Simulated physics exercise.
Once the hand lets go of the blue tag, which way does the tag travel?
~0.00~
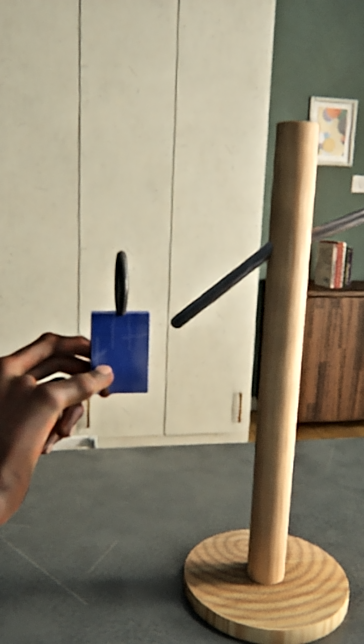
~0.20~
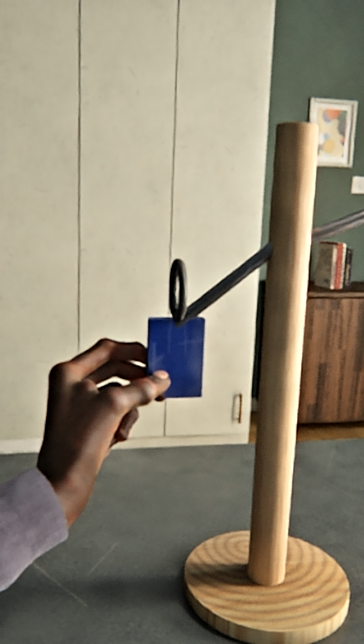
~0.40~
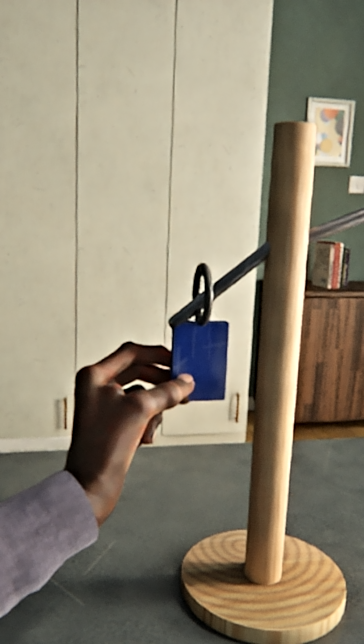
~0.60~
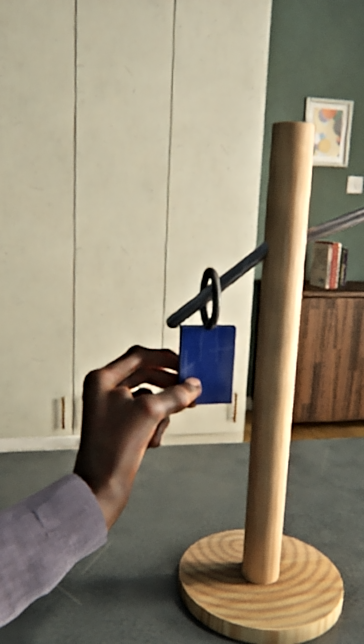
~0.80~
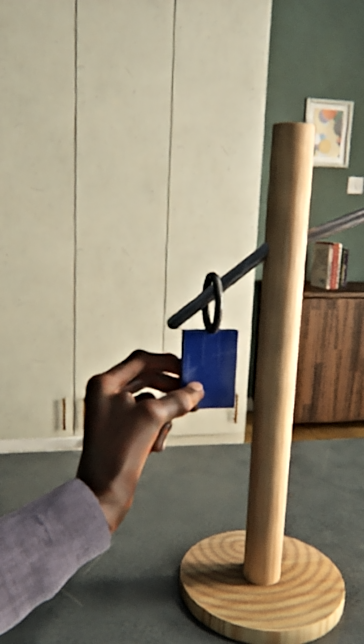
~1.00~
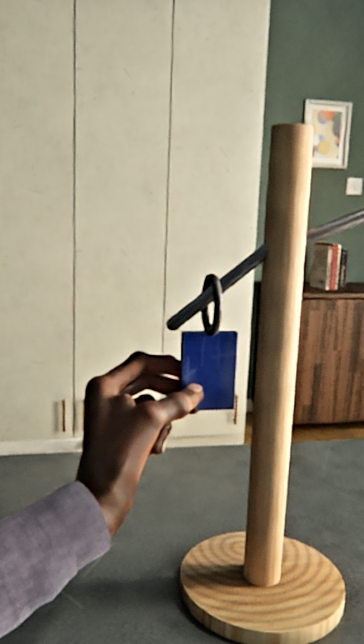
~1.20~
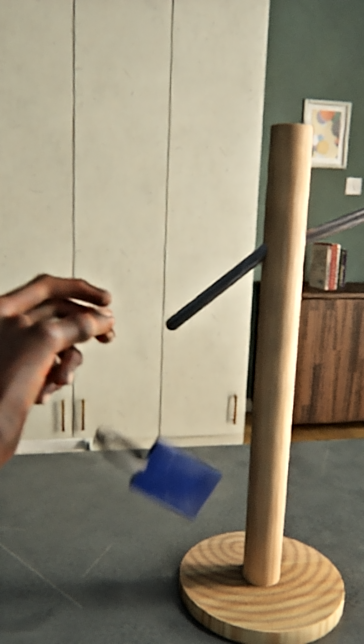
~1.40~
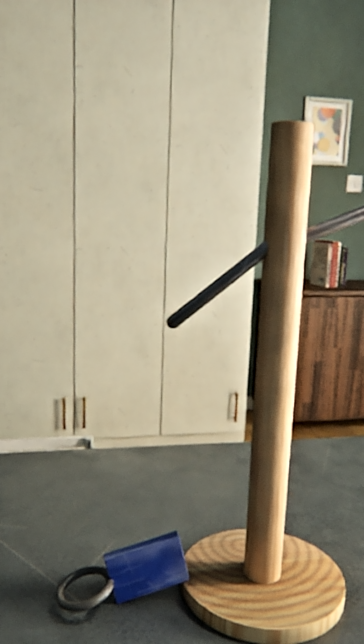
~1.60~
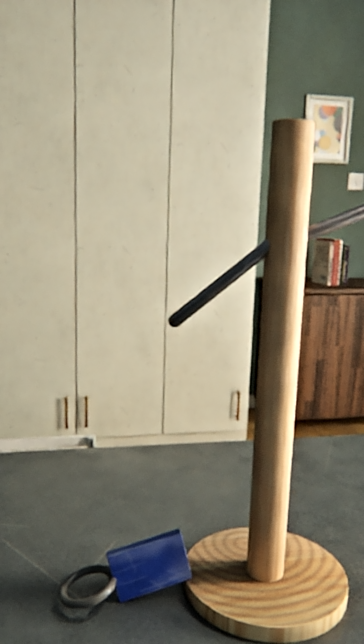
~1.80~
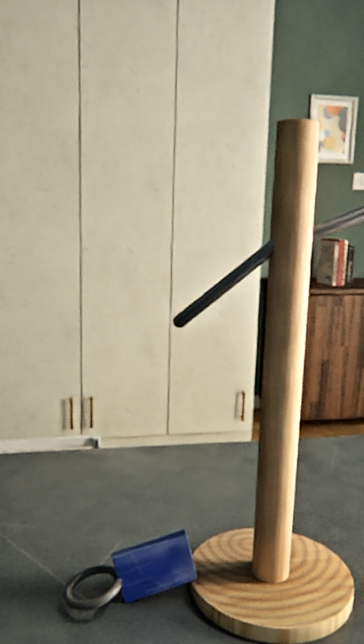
The blue tag moves down, dropping away from the peg to the tabletop beside the base of the stand.
